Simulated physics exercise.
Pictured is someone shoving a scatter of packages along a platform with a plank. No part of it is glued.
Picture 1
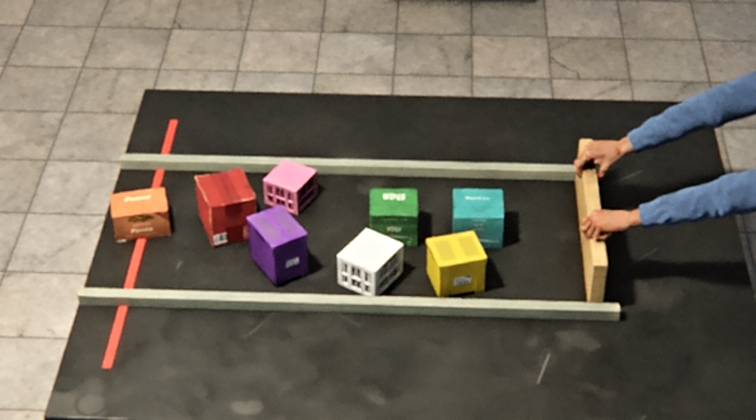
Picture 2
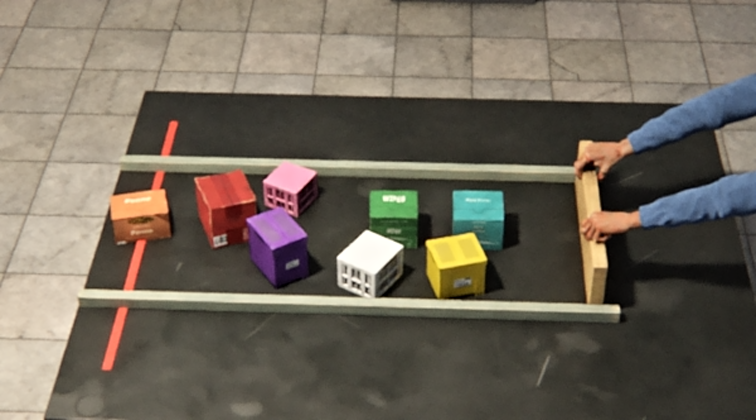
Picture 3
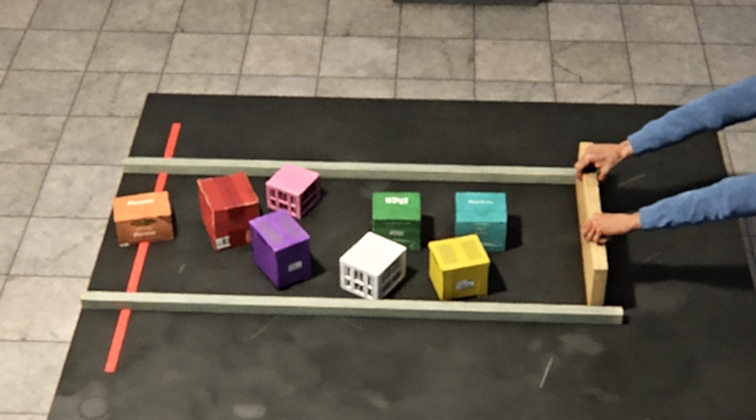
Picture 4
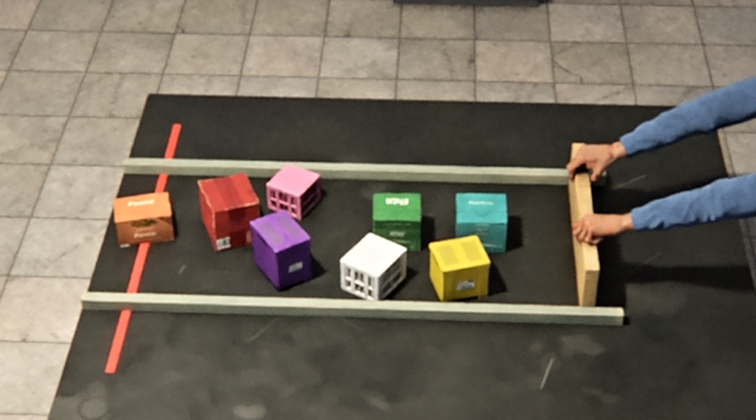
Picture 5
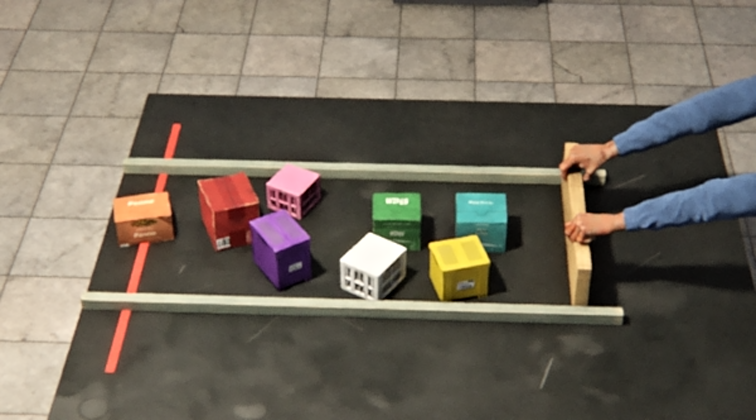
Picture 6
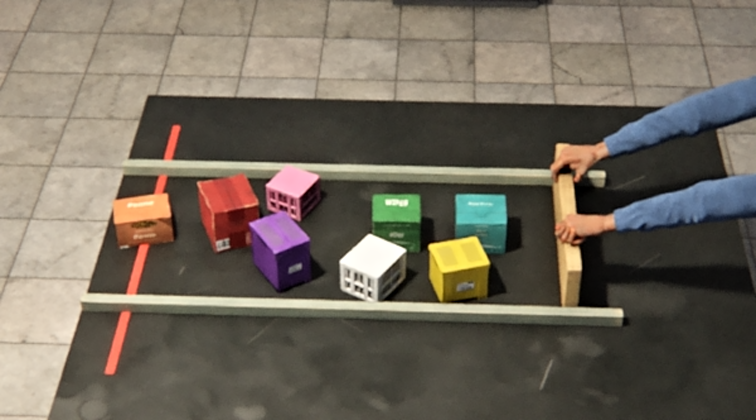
Two hands slide a wooden plank slightly left toward scattered colourful boxes, which stay still.
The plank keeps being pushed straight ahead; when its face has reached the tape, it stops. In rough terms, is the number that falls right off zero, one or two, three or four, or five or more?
It ends with four plus at least one more down.
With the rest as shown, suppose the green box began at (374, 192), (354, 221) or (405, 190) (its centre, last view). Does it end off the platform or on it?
In that order, it stays put; slips off; stays put.
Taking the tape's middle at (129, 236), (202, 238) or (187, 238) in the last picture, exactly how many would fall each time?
In order, 5, 3 and 3.
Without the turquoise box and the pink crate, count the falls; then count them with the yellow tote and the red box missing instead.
Try 1: 4; try 2: 3.
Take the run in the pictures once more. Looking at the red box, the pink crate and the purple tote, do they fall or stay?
Red box goes over the edge, pink crate keeps its place, purple tote goes over the edge.
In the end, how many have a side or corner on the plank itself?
It is in contact with 3.
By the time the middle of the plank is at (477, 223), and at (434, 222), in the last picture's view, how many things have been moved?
2 and 4.
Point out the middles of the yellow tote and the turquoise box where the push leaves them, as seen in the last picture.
The one named first is at (111, 257), the next at (123, 214).
A little later, none off yet; orange box at rest near (143, 221); red box at rest near (230, 213); purple tote at rest near (281, 252).
Next, none off yet; orange box at rest near (143, 221); red box shifted a little near (210, 207); purple tote shifted about its own width near (215, 244).
Later still, one off so far; orange box dropping near (53, 317); red box shifted well along near (109, 202); purple tote shifted well along near (112, 239).
When it is over, the number that fall off is five or more; down, green box, white crate, purple tote, red box and orange box.
